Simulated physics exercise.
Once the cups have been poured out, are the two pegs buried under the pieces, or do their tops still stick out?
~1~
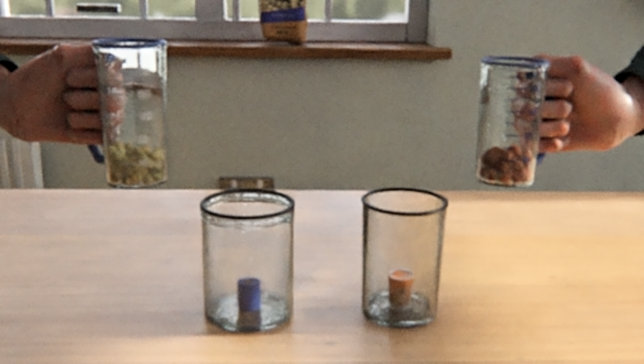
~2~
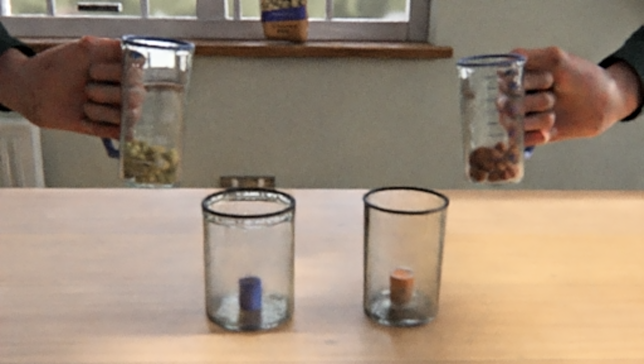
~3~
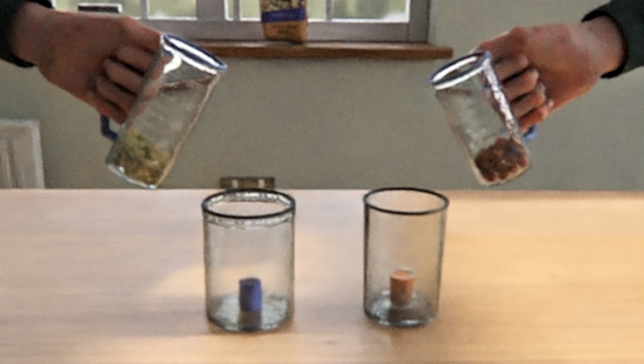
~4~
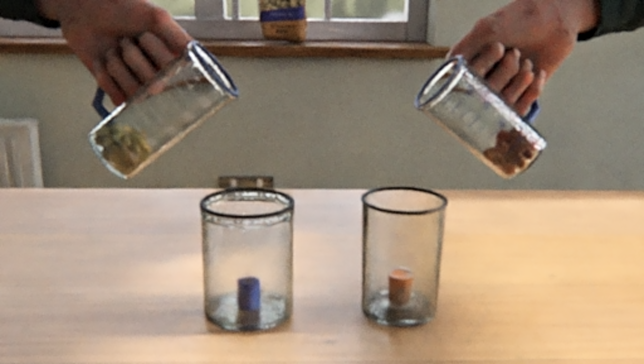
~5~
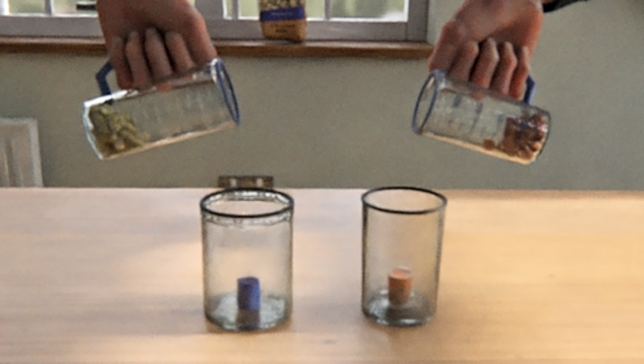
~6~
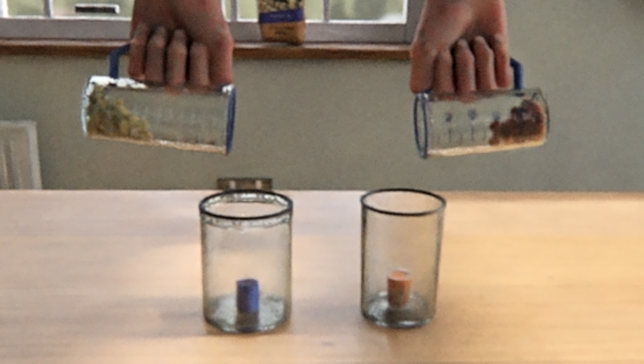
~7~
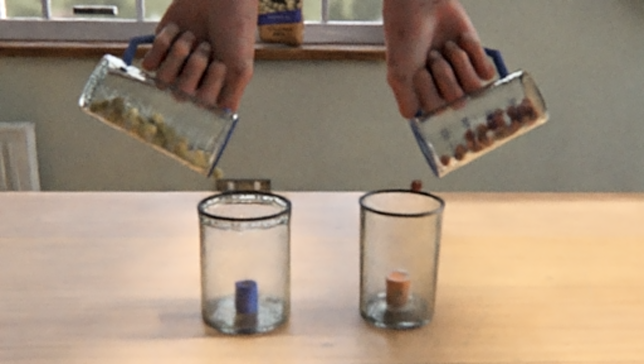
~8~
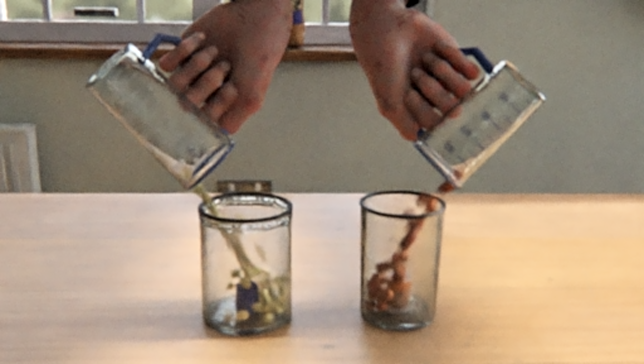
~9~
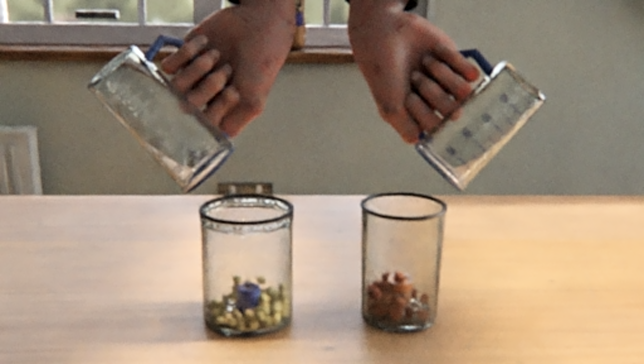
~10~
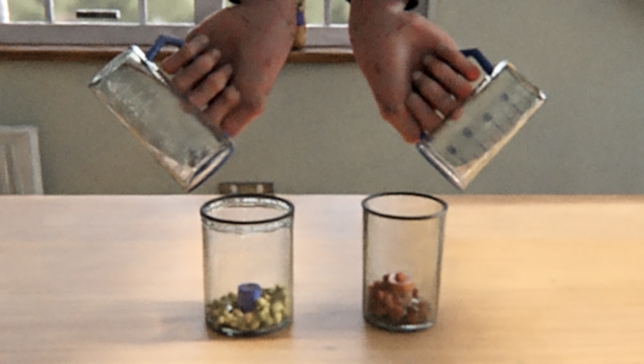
Both tops still stick out, with the blue peg showing above the greenish pieces on the left and the orange one above the reddish-brown pieces on the right.
